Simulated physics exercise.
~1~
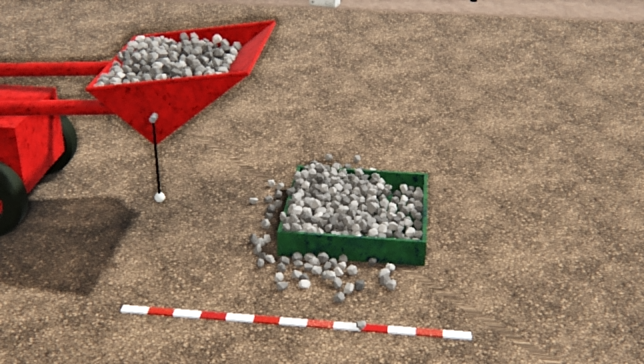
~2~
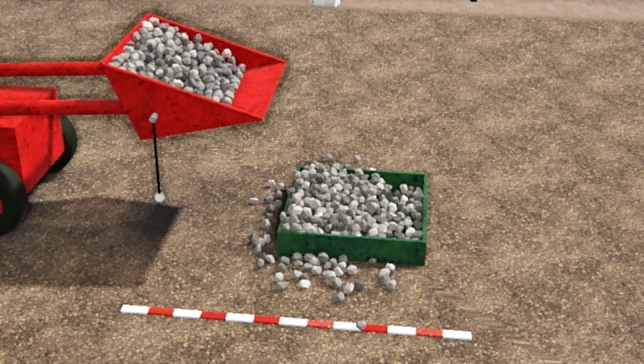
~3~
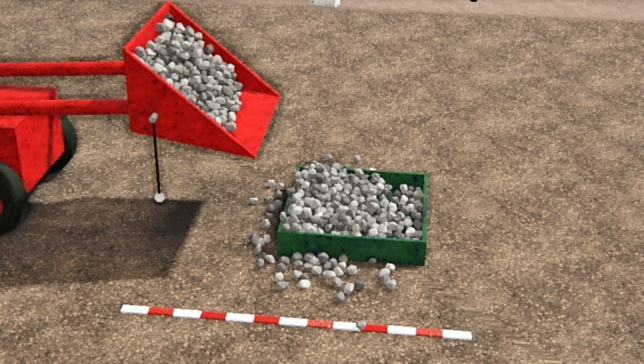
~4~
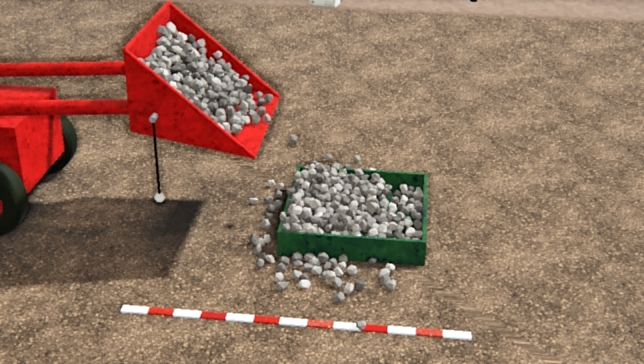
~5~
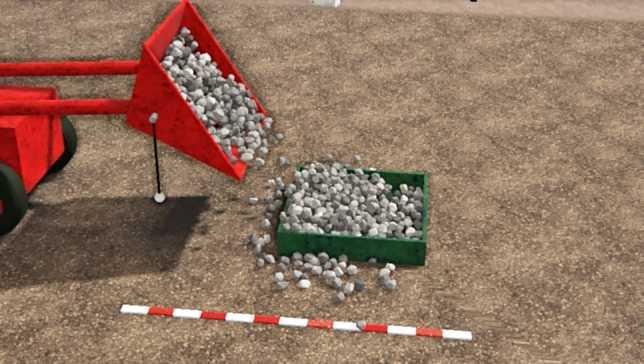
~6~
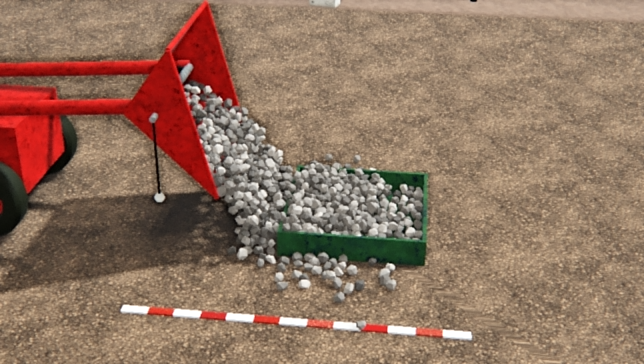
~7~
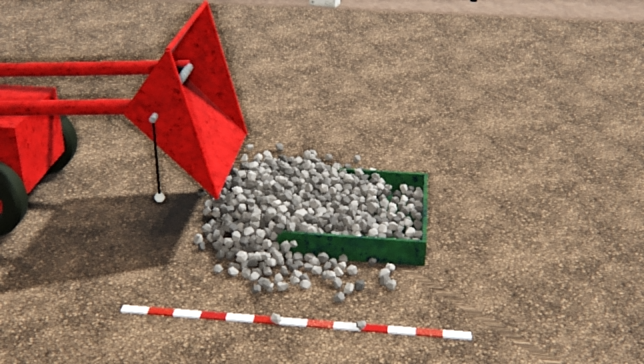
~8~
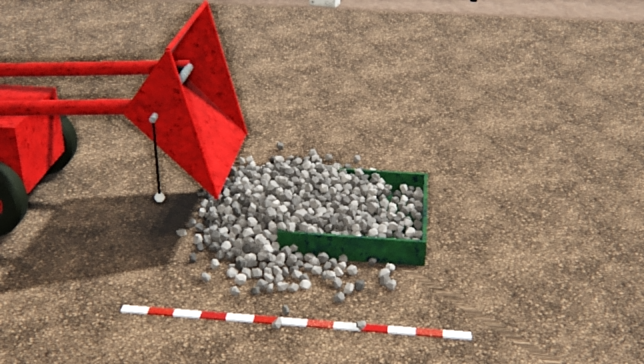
At the start, a red loader on the left holds a raised bucket full of grey stones, while a green bin heaped with similar stones sits ahead, some already scattered around it. The bucket tips forward and pauses briefly with its load still inside. It then tilts further, and stones begin to slip over its lower edge. The load pours down in a thick stream, landing mostly on the near side of the bin. By the end, the bucket hangs steeply tipped, and a broad pile lies against the bin's left side, with little added inside it.
